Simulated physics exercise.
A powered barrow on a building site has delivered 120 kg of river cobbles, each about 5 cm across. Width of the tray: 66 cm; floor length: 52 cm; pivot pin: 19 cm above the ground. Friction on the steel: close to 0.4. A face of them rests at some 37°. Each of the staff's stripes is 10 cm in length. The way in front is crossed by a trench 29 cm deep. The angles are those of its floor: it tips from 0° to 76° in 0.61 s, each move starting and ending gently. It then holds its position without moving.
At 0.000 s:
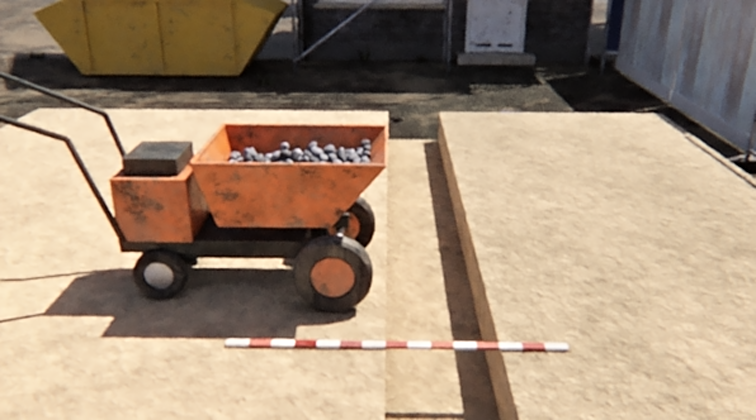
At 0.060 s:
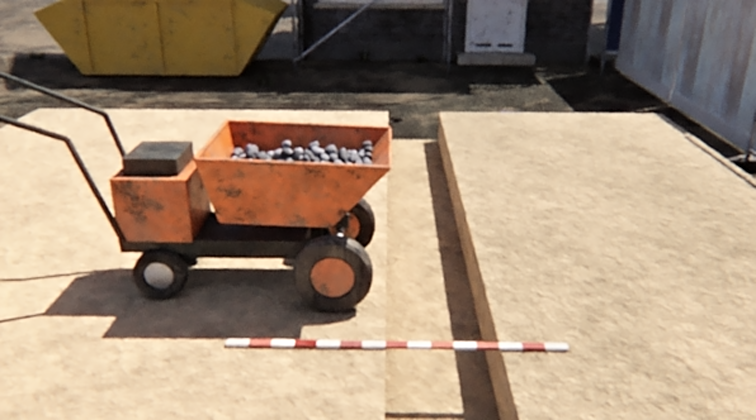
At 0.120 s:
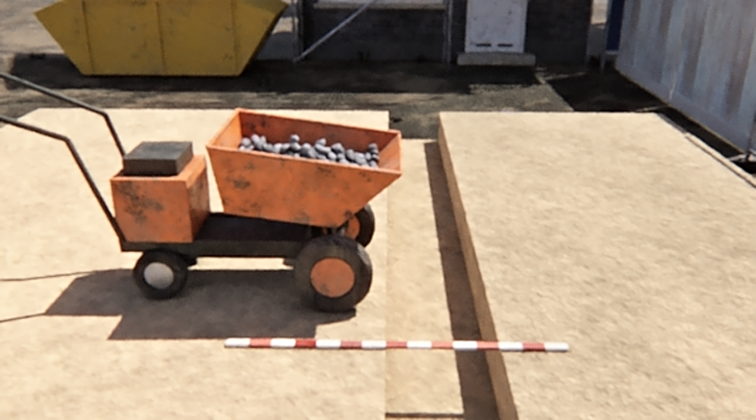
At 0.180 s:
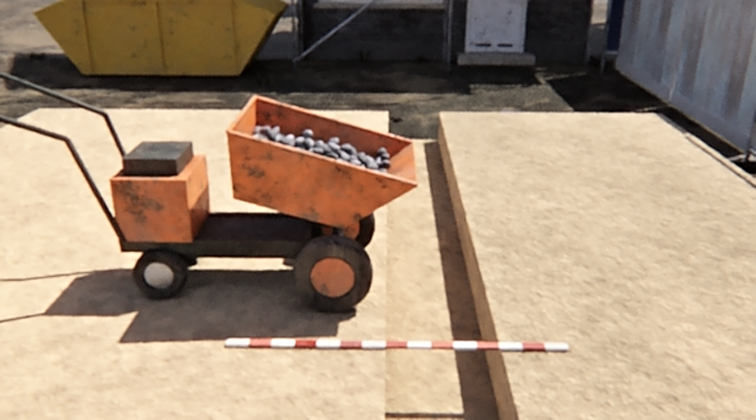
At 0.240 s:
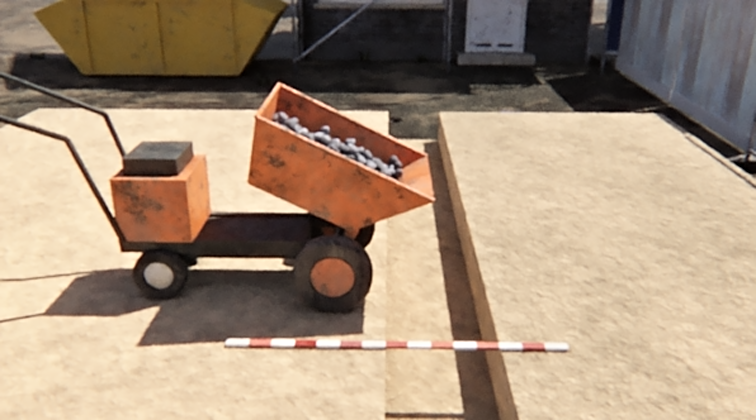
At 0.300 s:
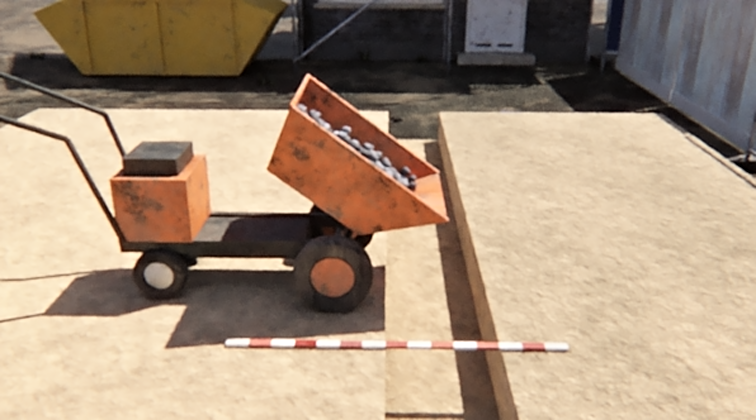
An orange powered barrow with black handles and a tray of grey cobbles stands at left on a sunlit building site, seen from the side and slightly above. A red-and-white striped staff lies in front, a trench crosses the pale ground to the right, and a yellow skip sits behind. The tray tilts steadily rightward, its rear rising and lip lowering, while the chassis and camera stay still.
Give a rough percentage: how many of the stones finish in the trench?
44 %.
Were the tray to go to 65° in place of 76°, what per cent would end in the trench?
It would come to about 50 percent.
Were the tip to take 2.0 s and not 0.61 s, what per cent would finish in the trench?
Something close to 70 per cent.
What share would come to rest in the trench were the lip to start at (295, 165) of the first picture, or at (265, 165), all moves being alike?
I'd expect some 100 per cent, then some 70.
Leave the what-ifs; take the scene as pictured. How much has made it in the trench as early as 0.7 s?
I'd say near 15 per cent at that time.
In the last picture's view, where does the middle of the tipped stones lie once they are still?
In the last view, about (502, 279).
After 0.5 s the floor is at 65°; 100 % in the tray; the foremost stones are at (443, 239).
After 0.7 s the floor is at 76°; 72 % in the tray, 14 % in the trench, 14 % past the trench; the foremost stones are at (519, 274).
After 1.1 s the floor is at 76°; 9 % in the tray, 35 % in the trench, 56 % past the trench; the foremost stones are at (671, 280).
After 3.0 s the floor is at 76°; 0 % in the tray, 44 % in the trench, 56 % past the trench; the foremost stones are past the picture's edge.
